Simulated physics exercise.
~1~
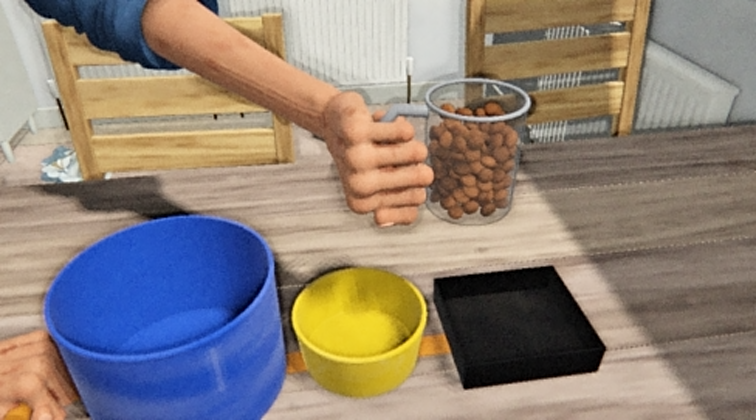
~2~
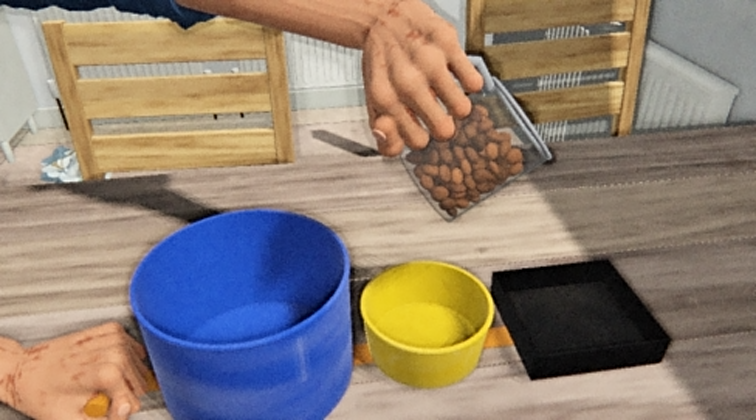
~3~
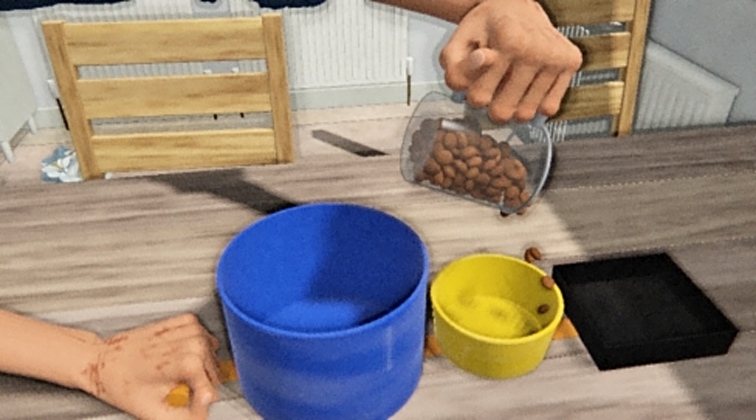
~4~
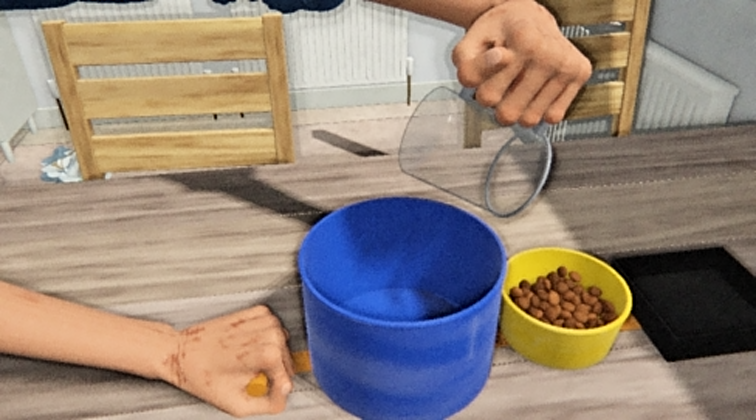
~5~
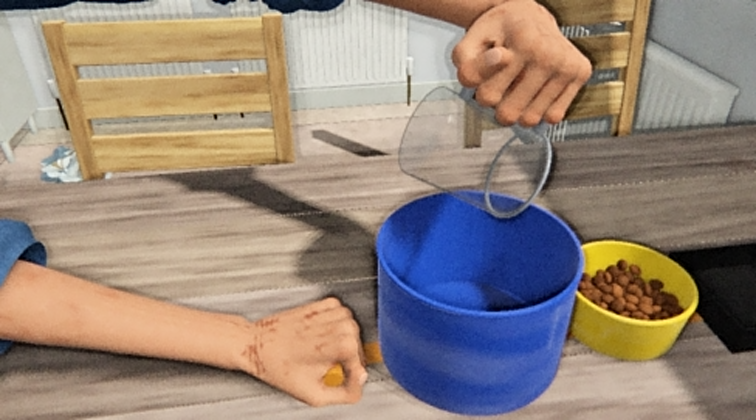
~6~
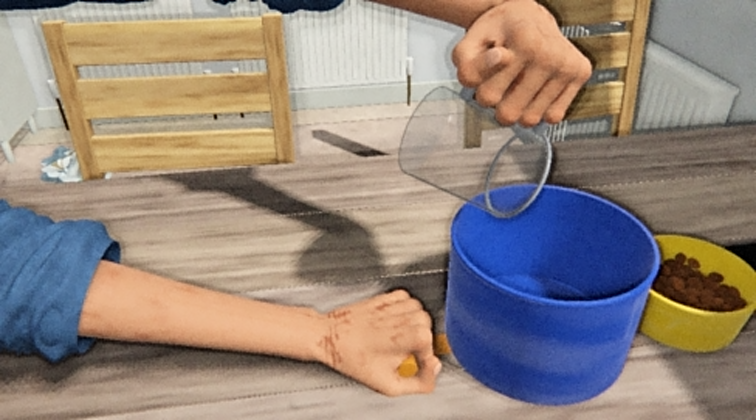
Hand tipping brown kibble from a clear cup into a yellow dish as a strip of containers slides right, emptying the cup.
